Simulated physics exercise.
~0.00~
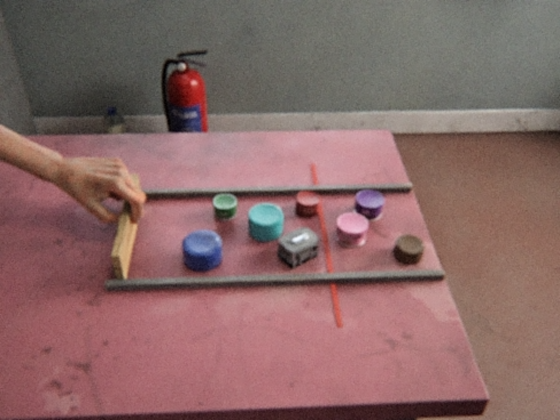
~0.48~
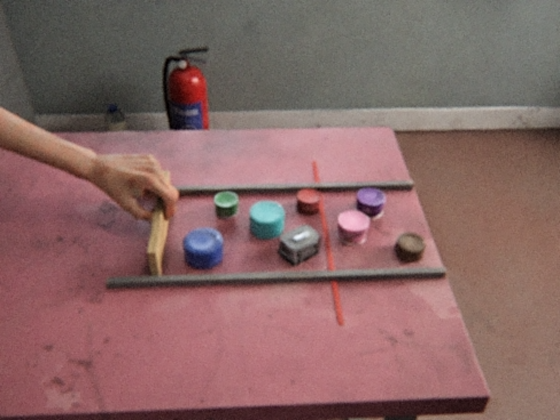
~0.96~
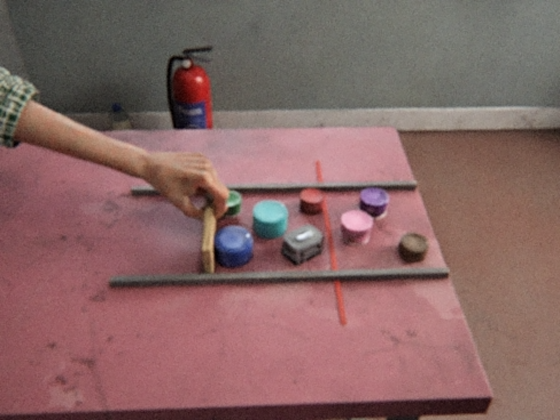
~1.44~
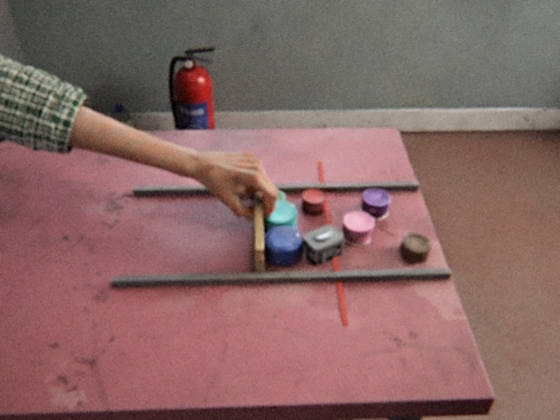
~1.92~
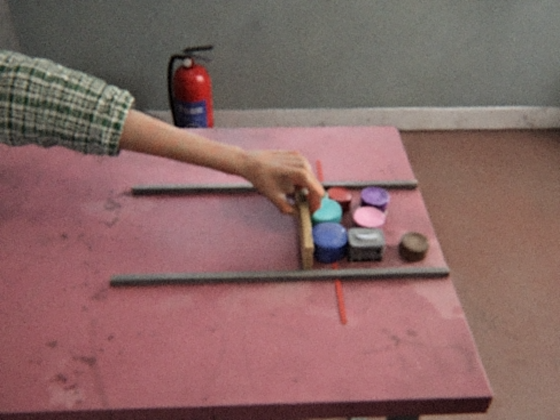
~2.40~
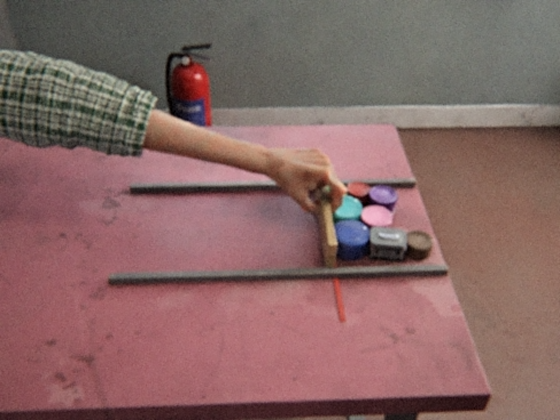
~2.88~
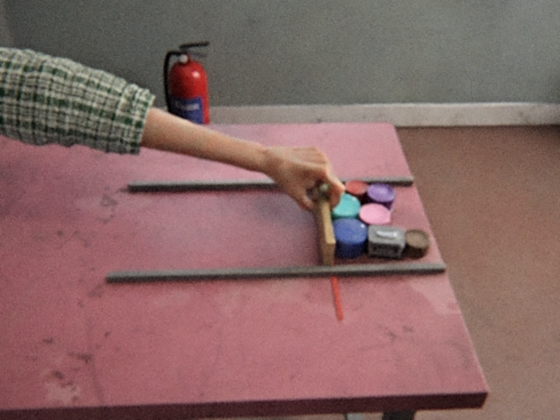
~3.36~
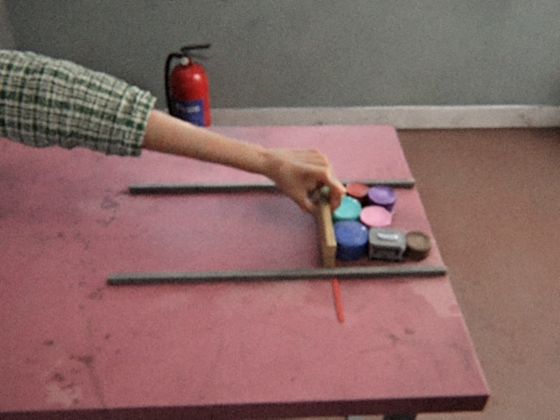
A hand pushes an upright wooden board along a channel between two dark rails on a worn reddish-pink table, seen from above at a slight sway, with a red fire extinguisher by the wall behind. Ahead sit small round lids and pots in green, turquoise, blue, red, pink, purple and brown, plus a grey case, scattered around a red line of tape. Moving right, the board reaches the blue lid, then gathers the green pot, turquoise lid and grey case. The pieces bunch together beyond the tape. The board stops and is held there, with nothing fallen off the table.
